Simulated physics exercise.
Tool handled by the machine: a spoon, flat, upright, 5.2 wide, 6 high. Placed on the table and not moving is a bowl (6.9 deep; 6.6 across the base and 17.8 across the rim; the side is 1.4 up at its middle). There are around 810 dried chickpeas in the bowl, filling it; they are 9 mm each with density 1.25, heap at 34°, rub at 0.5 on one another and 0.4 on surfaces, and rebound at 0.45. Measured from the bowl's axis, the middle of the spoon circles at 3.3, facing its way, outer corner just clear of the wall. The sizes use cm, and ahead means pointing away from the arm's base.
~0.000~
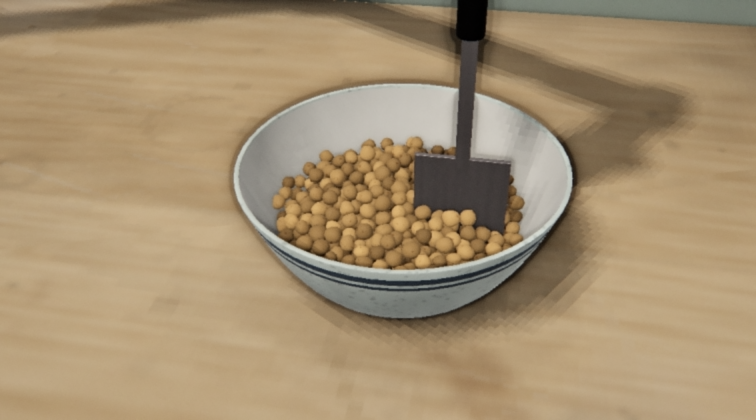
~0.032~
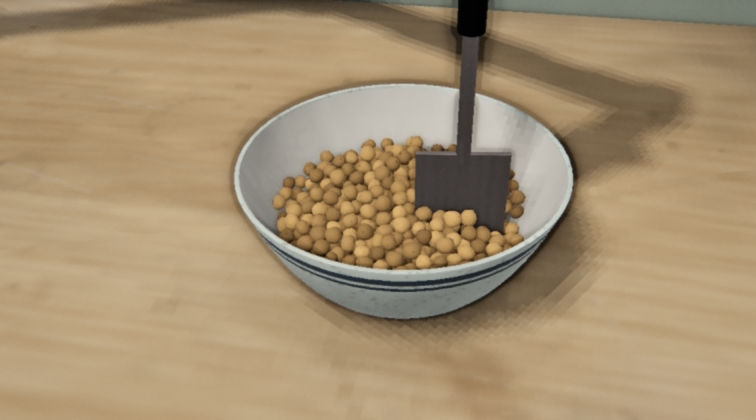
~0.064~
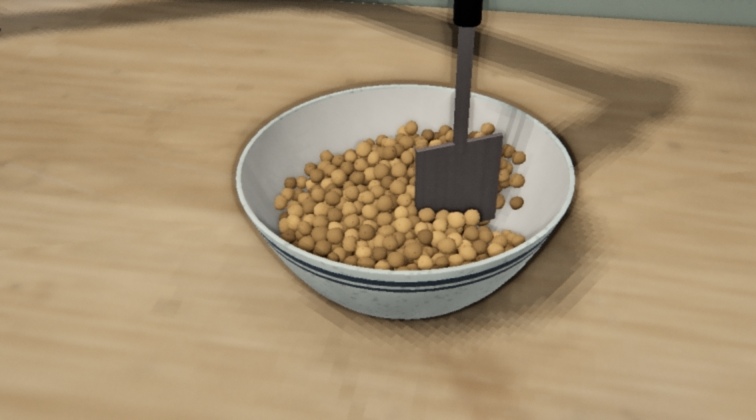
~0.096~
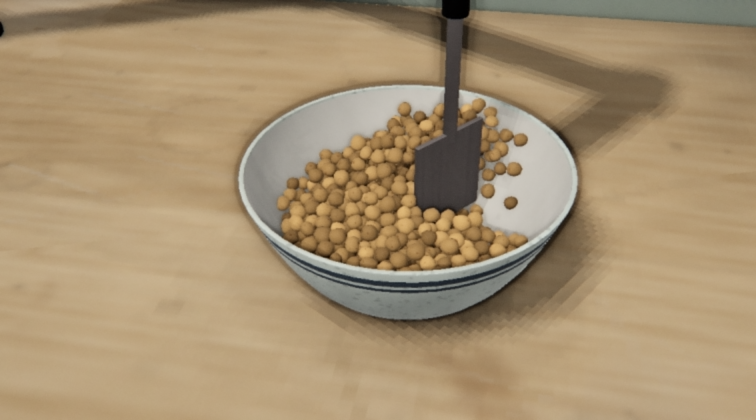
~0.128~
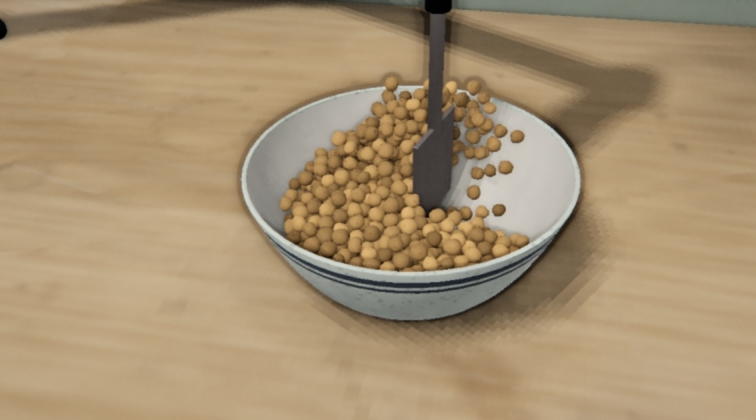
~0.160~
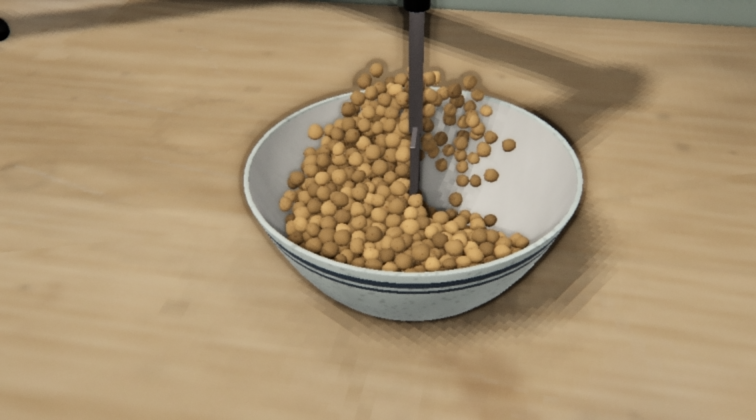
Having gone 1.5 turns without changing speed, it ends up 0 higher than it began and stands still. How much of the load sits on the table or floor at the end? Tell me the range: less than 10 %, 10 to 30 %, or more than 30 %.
It falls in the range 10 to 30 %.
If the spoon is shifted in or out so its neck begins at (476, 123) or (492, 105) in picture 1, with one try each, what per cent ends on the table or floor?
I'd put it at around 30 and 25 percent.
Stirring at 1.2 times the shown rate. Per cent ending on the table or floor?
30 %.
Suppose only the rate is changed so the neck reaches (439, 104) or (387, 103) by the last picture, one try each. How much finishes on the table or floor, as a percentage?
Roughly 15 and 35 percent, in that order.
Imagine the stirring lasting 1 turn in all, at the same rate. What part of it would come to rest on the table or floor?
It would be near 15 per cent.
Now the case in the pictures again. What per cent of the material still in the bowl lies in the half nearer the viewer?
I'd say around 60 per cent.
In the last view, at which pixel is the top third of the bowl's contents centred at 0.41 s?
That third sits centred at about (428, 241).
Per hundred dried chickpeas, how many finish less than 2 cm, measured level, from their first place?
Around 5 in a hundred, roughly.
By 0.41 s, 268° round, highest piece 9 above the table; 733 in the bowl, 45 on the table or floor, 29 in flight or on the tool.
By 0.66 s, 80° round, highest piece 9 above the table; 685 in the bowl, 108 on the table or floor, 14 in flight or on the tool.
By 0.99 s, 180° round, highest piece 7 above the table; 640 in the bowl, 167 on the table or floor.
By 1.69 s, 180° round, highest piece 7 above the table; 640 in the bowl, 167 on the table or floor.
Final count, 640 in the bowl, 167 on the table or floor. That is 21 % on the table or floor.
